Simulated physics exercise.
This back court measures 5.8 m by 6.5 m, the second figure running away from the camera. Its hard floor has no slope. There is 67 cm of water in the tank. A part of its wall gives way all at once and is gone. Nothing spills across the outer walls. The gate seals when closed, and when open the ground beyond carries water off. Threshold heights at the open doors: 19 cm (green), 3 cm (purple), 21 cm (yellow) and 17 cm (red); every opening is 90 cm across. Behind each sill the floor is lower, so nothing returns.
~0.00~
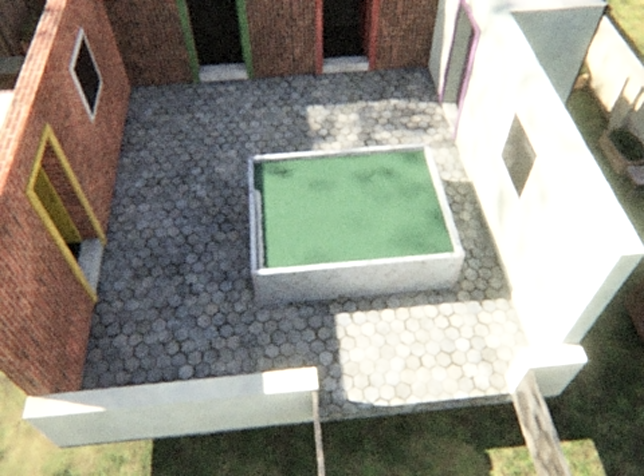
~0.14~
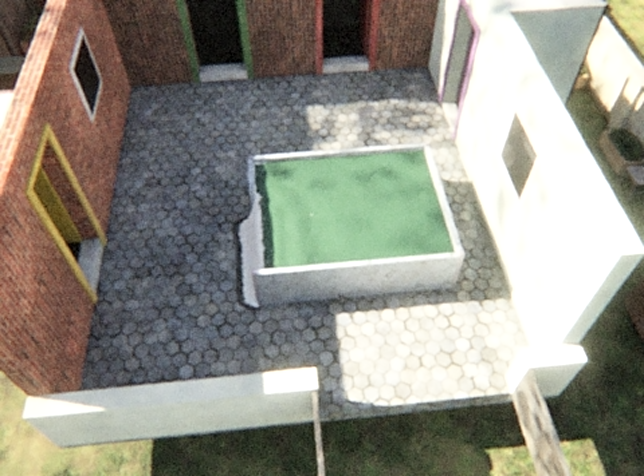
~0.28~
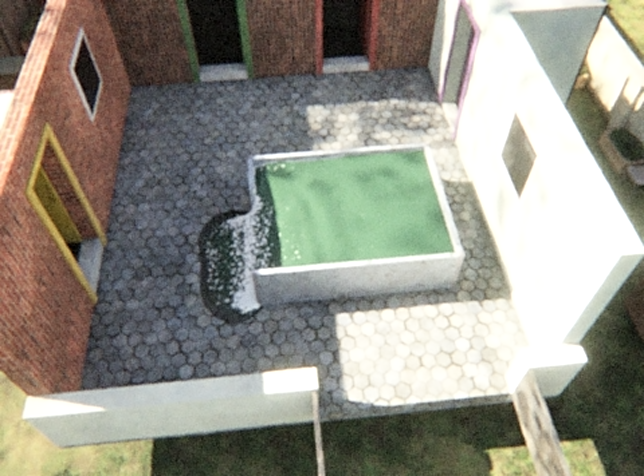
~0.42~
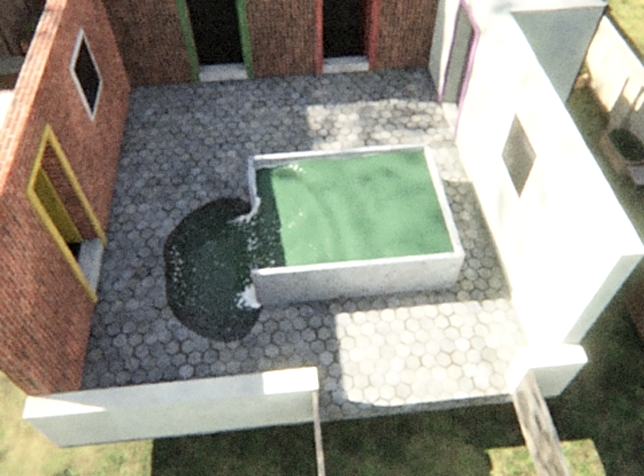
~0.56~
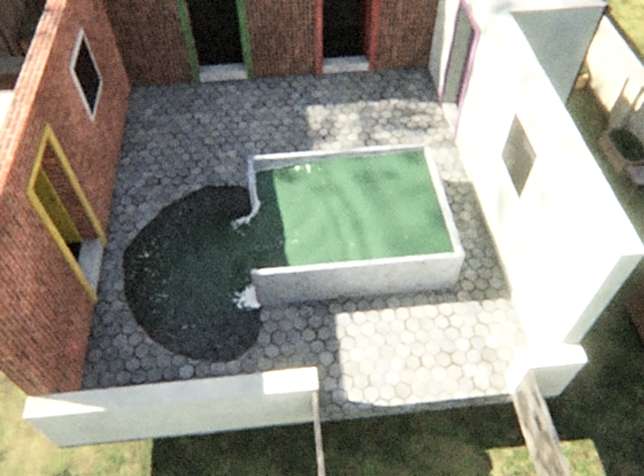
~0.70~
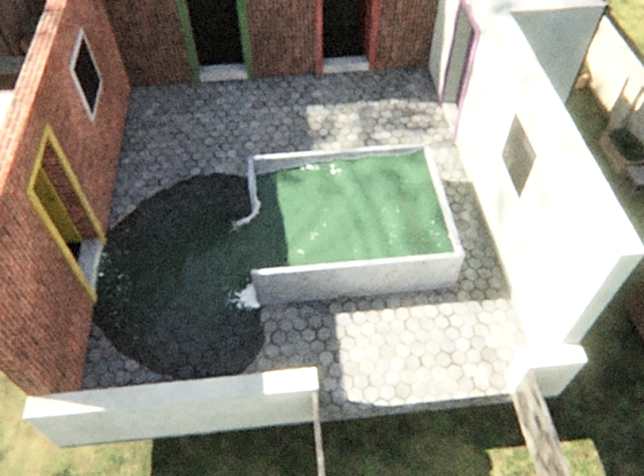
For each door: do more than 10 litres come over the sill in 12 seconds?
Door by door: At the green door it keeps below the limit; at the purple door it exceeds the limit; at the yellow door it goes over the limit; at the red door it does not reach the limit.
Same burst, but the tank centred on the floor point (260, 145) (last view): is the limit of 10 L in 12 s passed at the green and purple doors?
Then: Green under, purple over.
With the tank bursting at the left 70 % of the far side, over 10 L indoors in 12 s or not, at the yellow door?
Then: Yellow under.
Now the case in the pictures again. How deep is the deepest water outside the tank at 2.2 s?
Roughly 46 cm.
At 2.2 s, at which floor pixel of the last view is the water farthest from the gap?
At about (131, 93).
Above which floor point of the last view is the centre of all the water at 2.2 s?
Near (261, 255).
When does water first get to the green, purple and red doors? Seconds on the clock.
Arrival: Green 3.0 s, purple 6.0 s, red 4.0 s.
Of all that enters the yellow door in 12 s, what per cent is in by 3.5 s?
About 95 per cent.
After 1.4 s water covers 25 % of the floor and is deepest (41 cm) near (99, 282); green door not reached, purple door not reached, yellow door 40 cm at the sill, 56 L in, red door not reached.
After 2.2 s water covers 30 % of the floor and is deepest (46 cm) near (78, 403); green door not reached, purple door not reached, yellow door 39 cm at the sill, 133 L in, red door not reached.
After 3.5 s water covers 55 % of the floor and is deepest (32 cm) near (76, 418); green door 13 cm at the sill, 0 L in, purple door not reached, yellow door 28 cm at the sill, 222 L in, red door not reached.
After 7.0 s water covers 90 % of the floor and is deepest (18 cm) near (515, 310); green door 13 cm at the sill, 0 L in, purple door 11 cm at the sill, 8 L in, yellow door 15 cm at the sill, 237 L in, red door 5 cm at the sill, 0 L in.
After 12.0 s water covers 100 % of the floor and is deepest (13 cm) near (302, 87); green door 7 cm at the sill, 0 L in, purple door 11 cm at the sill, 165 L in, yellow door 7 cm at the sill, 237 L in, red door 12 cm at the sill, 0 L in.
